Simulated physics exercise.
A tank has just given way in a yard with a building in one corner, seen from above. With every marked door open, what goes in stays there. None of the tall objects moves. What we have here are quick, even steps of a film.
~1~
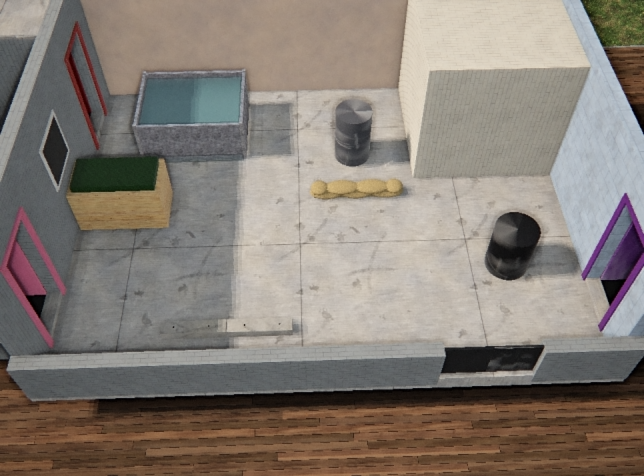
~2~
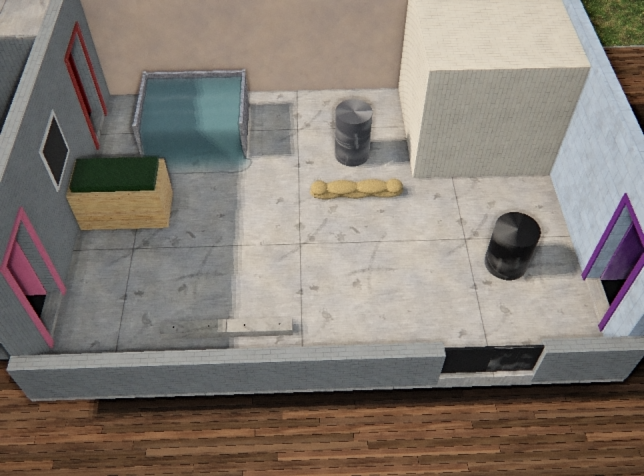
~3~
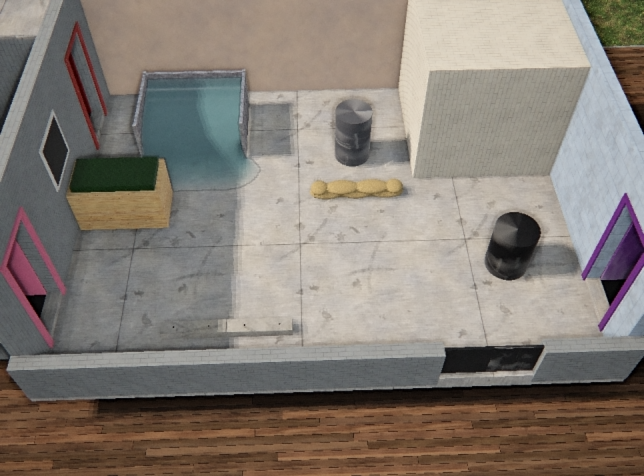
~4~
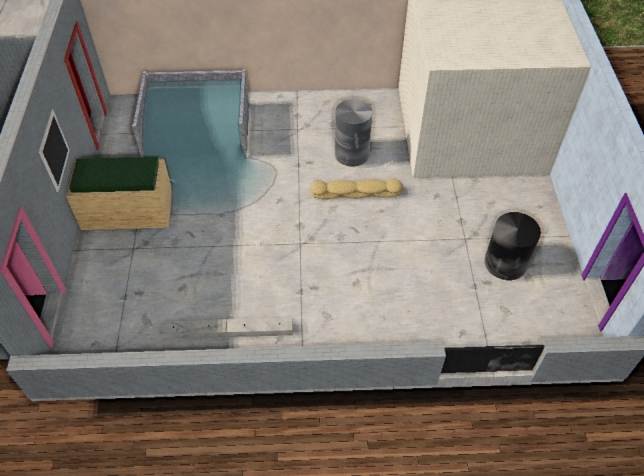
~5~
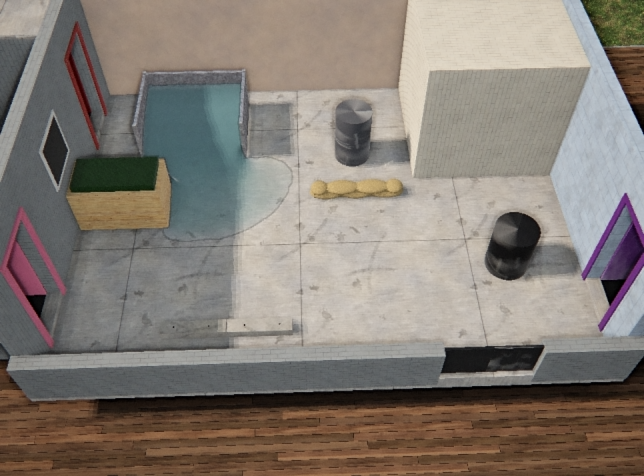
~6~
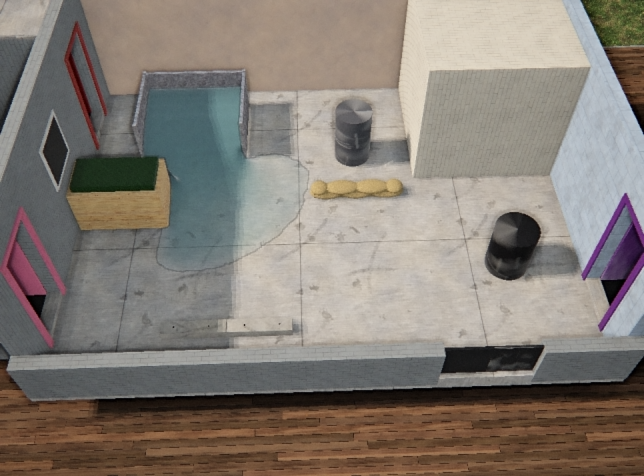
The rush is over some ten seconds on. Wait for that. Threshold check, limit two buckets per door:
In order: The pink door does not pass two buckets; the purple door passes two buckets; the red door does not pass two buckets.
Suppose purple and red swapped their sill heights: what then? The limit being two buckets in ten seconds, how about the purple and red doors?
Purple: Under the mark; red: Over the mark.
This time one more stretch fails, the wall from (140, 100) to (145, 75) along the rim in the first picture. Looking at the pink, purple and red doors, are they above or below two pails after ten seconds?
Pink stays within it, purple stays within it, red exceeds the limit.
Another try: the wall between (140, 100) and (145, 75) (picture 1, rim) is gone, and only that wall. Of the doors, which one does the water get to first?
I'd say the red-painted one.
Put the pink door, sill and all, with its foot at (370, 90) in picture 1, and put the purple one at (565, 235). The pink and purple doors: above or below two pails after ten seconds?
The pink one lets less in, the purple one keeps below it.
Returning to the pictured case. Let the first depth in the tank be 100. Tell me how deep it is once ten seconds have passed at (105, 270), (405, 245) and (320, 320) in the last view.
In order: Roughly 6, 8 and 6 in a hundred.
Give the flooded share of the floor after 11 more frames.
Some 50 per cent.
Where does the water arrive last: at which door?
I pick the purple-painted one.
A moment on, water covers 35 % of the floor; the pink door not reached, the purple door not reached, the red door wet at the sill, nothing in.
Next, water covers 50 % of the floor; the pink door wet at the sill, nothing in, the purple door not reached, the red door wet at the sill, nothing in.
Then, water covers 60 % of the floor; the pink door wet at the sill, nothing in, the purple door not reached, the red door wet at the sill, nothing in.
Later, water covers 85 % of the floor; the pink door wet at the sill, nothing in, the purple door over two buckets in, the red door wet at the sill, nothing in.
In the end, water covers 95 % of the floor; the pink door wet at the sill, nothing in, the purple door far over two buckets in, the red door wet at the sill, nothing in.
